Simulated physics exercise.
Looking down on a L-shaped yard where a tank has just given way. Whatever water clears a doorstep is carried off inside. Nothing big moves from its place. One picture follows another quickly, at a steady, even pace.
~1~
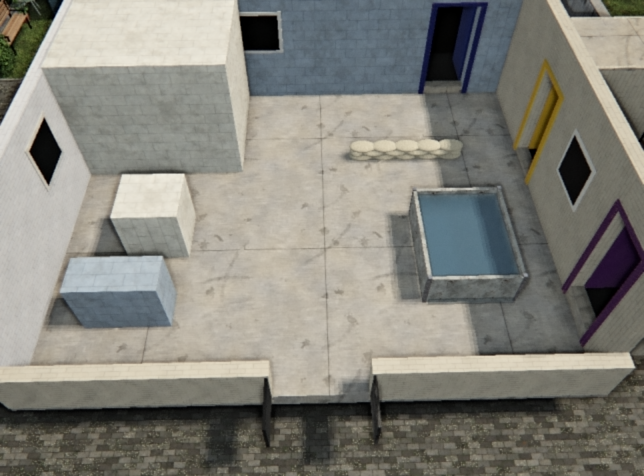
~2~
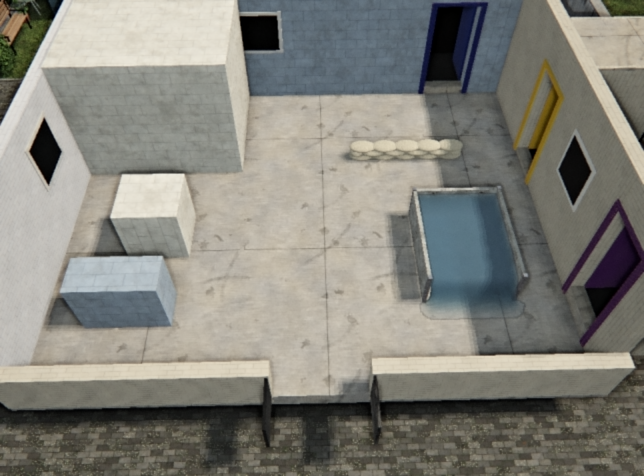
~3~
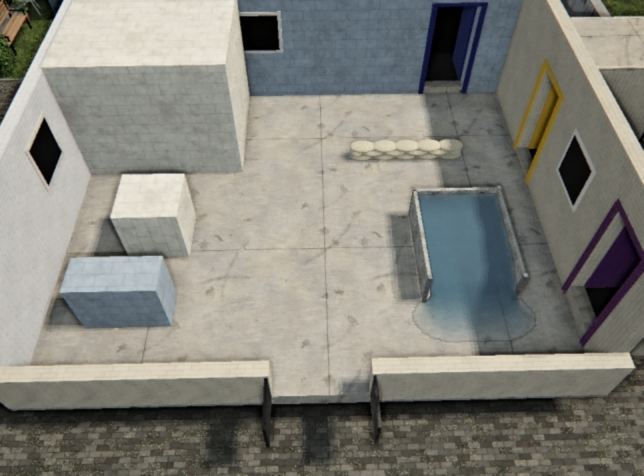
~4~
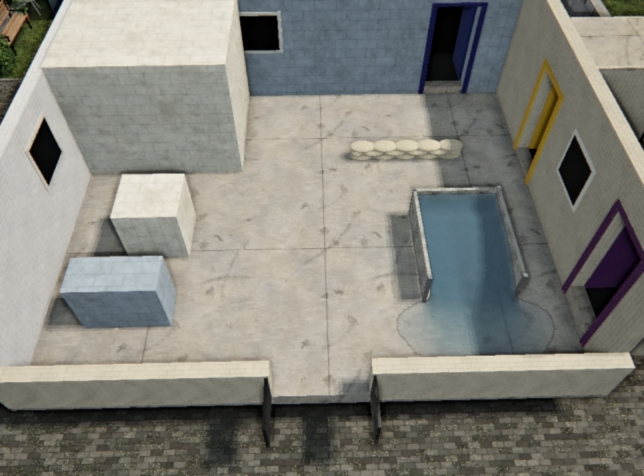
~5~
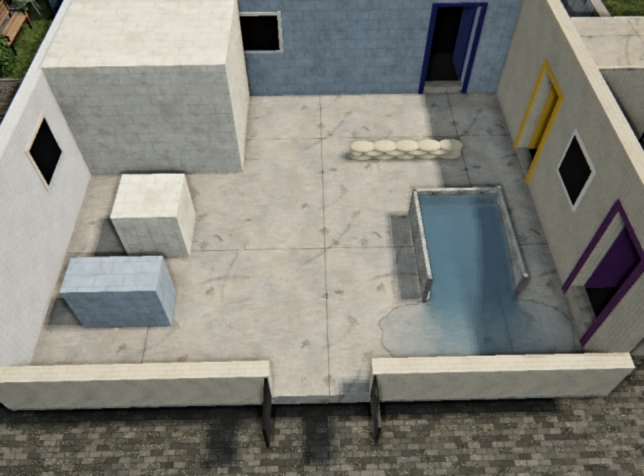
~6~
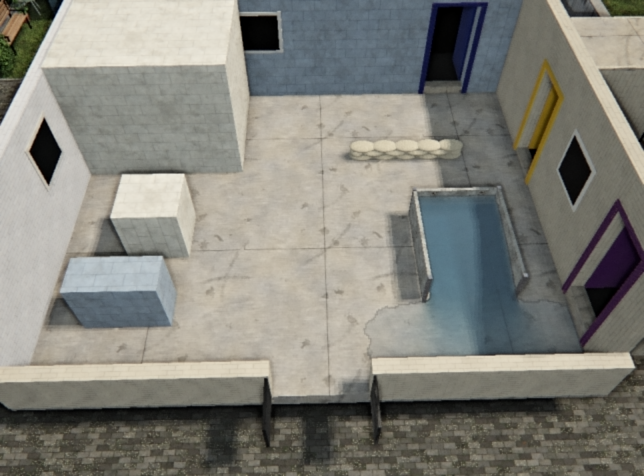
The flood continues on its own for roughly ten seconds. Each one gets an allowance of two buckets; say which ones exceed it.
The yellow door will be within bounds; the purple door will be within bounds; the blue door will be within bounds.
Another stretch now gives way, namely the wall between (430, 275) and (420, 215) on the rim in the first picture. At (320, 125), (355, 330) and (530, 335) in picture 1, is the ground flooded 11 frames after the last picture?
Bone-dry, submerged, bone-dry.
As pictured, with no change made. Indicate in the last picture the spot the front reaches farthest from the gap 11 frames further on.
Estimated pixel: (209, 383).
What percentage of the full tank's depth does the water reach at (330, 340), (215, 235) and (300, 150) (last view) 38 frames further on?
6, 8, 0 %.
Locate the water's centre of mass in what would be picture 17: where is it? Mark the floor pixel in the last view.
Near pixel (466, 316).
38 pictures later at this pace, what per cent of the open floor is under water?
I reckon 60 per cent or so.
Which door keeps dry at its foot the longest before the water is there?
From what the pictures show, it's the blue-painted one.
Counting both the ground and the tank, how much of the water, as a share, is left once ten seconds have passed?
About 92 per cent.
A moment on, water covers 10 % of the floor; the yellow door not reached, the purple door wet at the sill, nothing in, the blue door not reached.
Next, water covers 20 % of the floor; the yellow door not reached, the purple door wet at the sill, nothing in, the blue door not reached.
Then, water covers 40 % of the floor; the yellow door wet at the sill, nothing in, the purple door under two buckets in, the blue door not reached.
Later, water covers 60 % of the floor; the yellow door wet at the sill, nothing in, the purple door under two buckets in, the blue door wet at the sill, nothing in.
In the end, water covers 85 % of the floor; the yellow door wet at the sill, nothing in, the purple door under two buckets in, the blue door wet at the sill, nothing in.
